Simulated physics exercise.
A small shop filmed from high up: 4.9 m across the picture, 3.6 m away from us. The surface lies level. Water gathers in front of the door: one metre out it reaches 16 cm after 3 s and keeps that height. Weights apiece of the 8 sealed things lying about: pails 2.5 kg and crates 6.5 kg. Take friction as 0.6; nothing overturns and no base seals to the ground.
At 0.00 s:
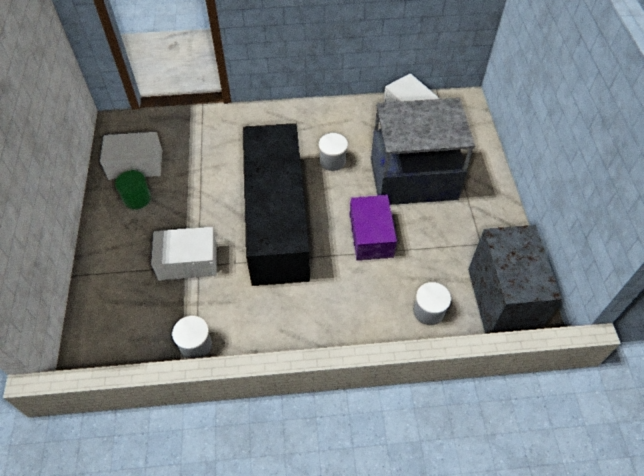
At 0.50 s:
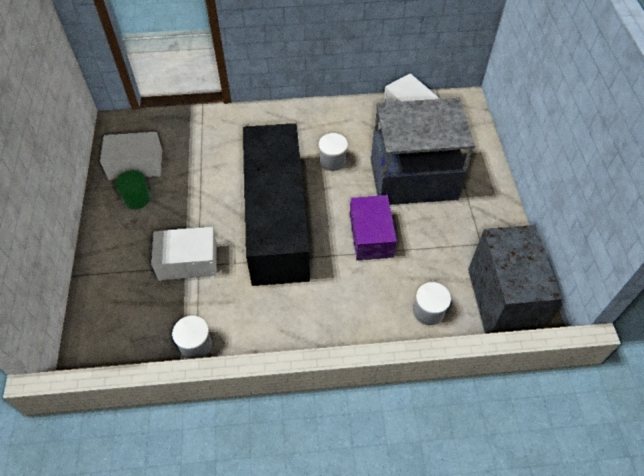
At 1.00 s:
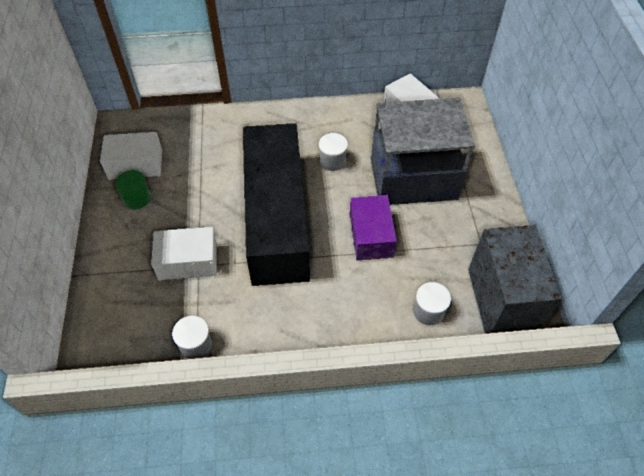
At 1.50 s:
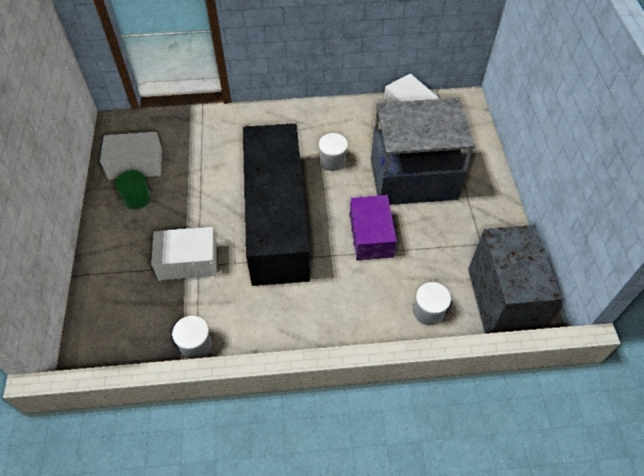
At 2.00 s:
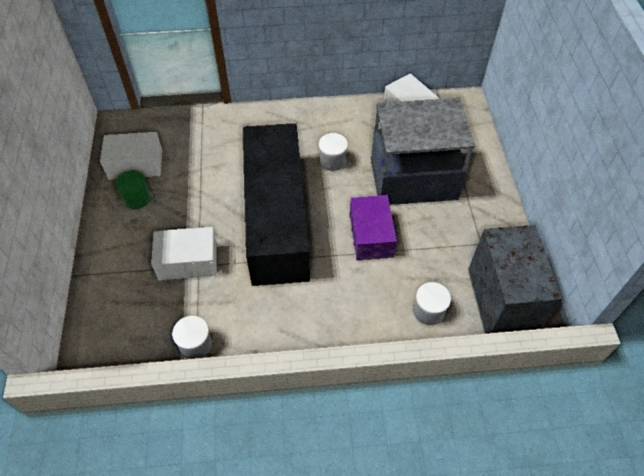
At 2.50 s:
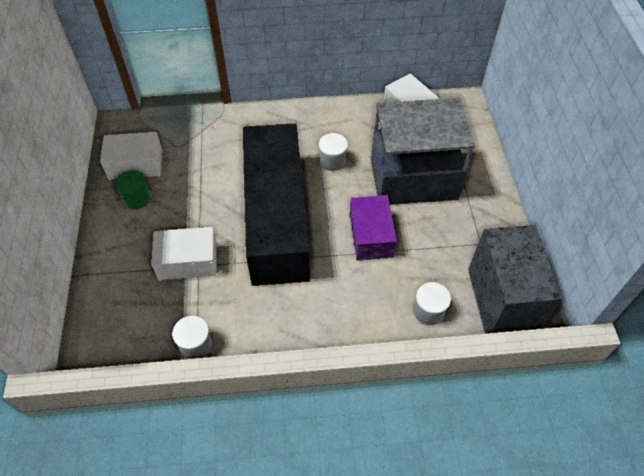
In a small shop seen from above, water gathers outside the open doorway and begins to spread thinly over the floor just inside, while the purple crate, the green pail, the dark counter and the white objects stay still.
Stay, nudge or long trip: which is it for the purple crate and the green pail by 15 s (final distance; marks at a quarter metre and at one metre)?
The purple crate is nudged along, the green pail gets carried off.
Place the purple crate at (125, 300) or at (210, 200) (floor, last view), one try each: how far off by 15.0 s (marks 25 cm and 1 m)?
In turn: It travels far; it travels far.
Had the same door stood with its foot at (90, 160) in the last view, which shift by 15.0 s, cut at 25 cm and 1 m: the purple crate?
In that case the purple crate moves a short way.
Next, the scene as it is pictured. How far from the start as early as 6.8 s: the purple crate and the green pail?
Roughly 0 and 200 cm by then.
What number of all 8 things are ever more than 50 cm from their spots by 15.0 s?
6 of them.
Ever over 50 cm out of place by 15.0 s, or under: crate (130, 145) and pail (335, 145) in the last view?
In turn: More, less.
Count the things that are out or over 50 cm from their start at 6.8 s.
3 of them.
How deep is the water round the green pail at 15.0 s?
About 11 cm.
After 3.5 s the purple crate is near (373, 219), 0.0 m from its start, aground; the green pail is near (130, 182), 0.0 m from its start, aground; 0 afloat.
After 6.8 s the purple crate is near (373, 219), 0.0 m from its start, aground; the green pail is near (79, 356), 2.1 m from its start, afloat; 4 afloat.
After 11.0 s the purple crate is near (373, 219), 0.0 m from its start, aground; the green pail is near (80, 347), 2.0 m from its start, afloat; 5 afloat.
After 15.0 s the purple crate is near (324, 210), 0.5 m from its start, afloat; the green pail is near (190, 347), 2.2 m from its start, afloat; 8 afloat.
